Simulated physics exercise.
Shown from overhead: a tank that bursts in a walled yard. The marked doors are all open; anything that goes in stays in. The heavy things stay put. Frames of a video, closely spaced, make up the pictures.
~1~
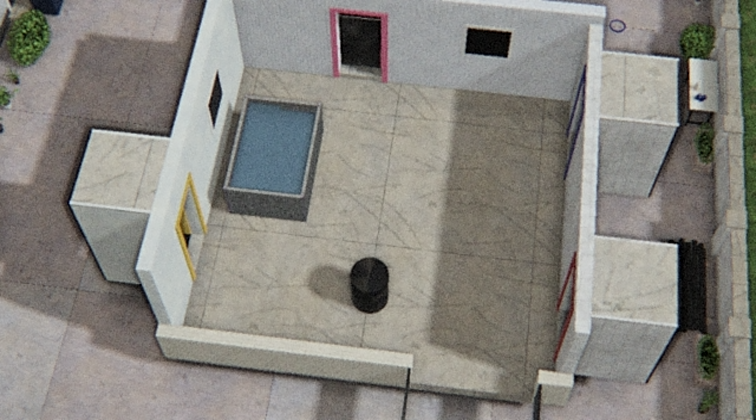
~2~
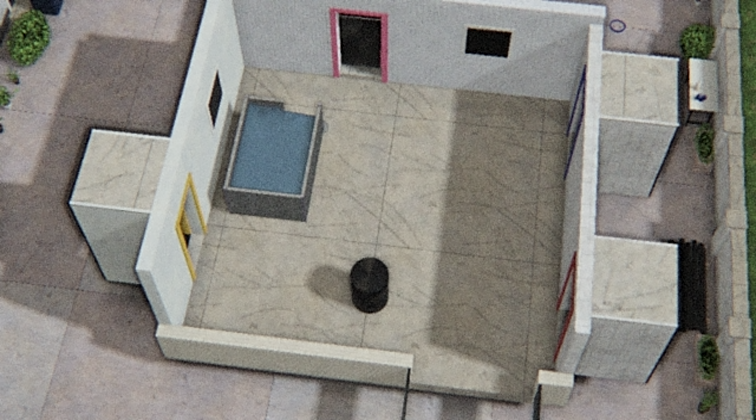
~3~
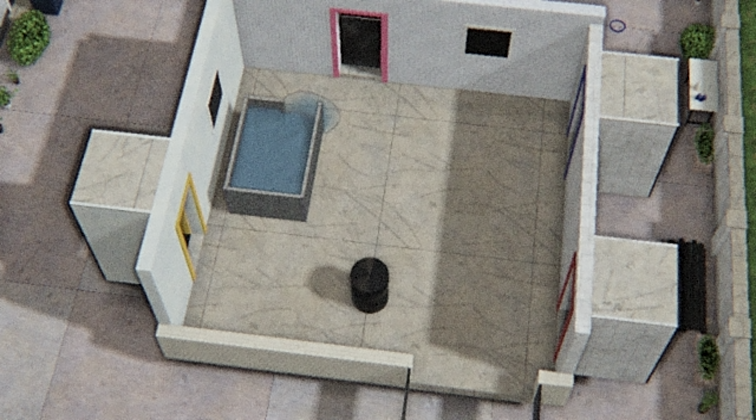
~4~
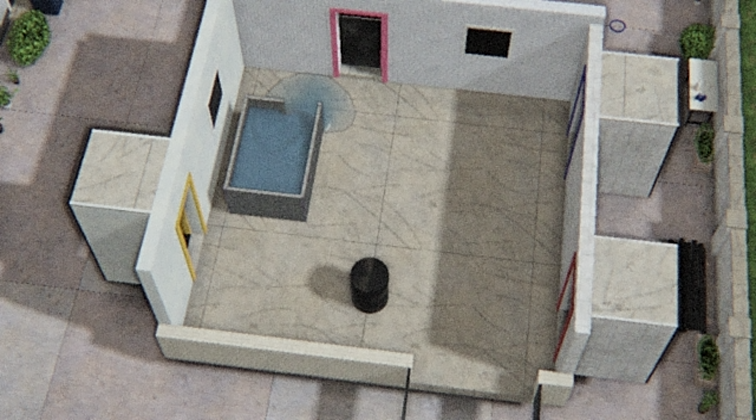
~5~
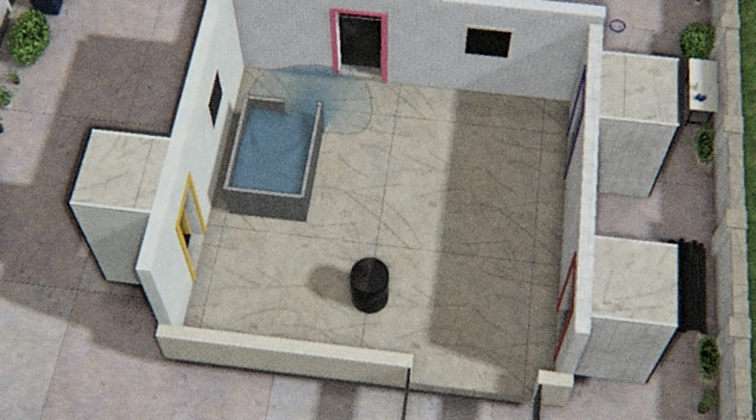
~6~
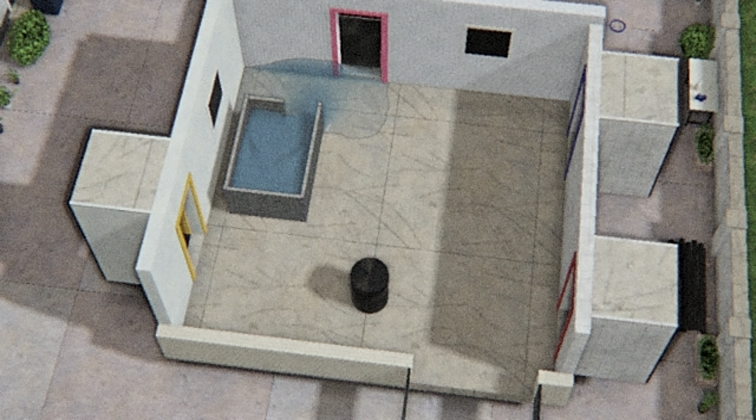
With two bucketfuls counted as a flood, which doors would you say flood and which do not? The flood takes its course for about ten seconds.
I would say the pink door floods; the red door does not; the yellow door does not; the blue door does not.
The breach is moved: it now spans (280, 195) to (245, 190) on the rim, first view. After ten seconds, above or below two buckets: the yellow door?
Yellow: Above the limit.
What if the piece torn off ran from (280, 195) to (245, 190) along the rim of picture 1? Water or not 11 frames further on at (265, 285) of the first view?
Verdict: Flooded.
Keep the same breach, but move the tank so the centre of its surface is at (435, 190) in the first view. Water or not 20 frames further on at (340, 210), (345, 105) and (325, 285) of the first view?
Spared, hit, spared.
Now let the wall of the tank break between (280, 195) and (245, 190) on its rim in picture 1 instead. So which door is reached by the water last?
The pink one.
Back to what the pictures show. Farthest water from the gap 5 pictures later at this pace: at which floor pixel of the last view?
Look around (474, 97).
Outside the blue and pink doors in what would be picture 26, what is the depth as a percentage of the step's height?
The first sits near 70 in a hundred and the second near 180 in a hundred.
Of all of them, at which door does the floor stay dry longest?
I'd go with the red-painted one.
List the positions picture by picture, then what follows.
The open tank at (274, 148) is whole and still, in the first picture.
Water pours out on the open tank's far side and has run to a hidden place, in the second picture.
The front is at (299, 95), out from the gap on the open tank's far side, in the third picture.
Water pours out on the open tank's far side and has run to (323, 77), in the fourth picture.
The front is at (360, 80), out from the gap on the open tank's far side, in the fifth picture.
Water pours out on the open tank's far side and has run to (378, 74), in the sixth picture.
A moment on, water covers 10 % of the floor; the pink door over two buckets in, the red door not reached, the yellow door not reached, the blue door not reached.
Next, water covers 20 % of the floor; the pink door far over two buckets in, the red door not reached, the yellow door not reached, the blue door not reached.
Then, water covers 40 % of the floor; the pink door far over two buckets in, the red door not reached, the yellow door wet at the sill, nothing in, the blue door wet at the sill, nothing in.
Later, water covers 70 % of the floor; the pink door far over two buckets in, the red door wet at the sill, nothing in, the yellow door under two buckets in, the blue door wet at the sill, nothing in.
In the end, water covers 85 % of the floor; the pink door far over two buckets in, the red door wet at the sill, nothing in, the yellow door under two buckets in, the blue door wet at the sill, nothing in.
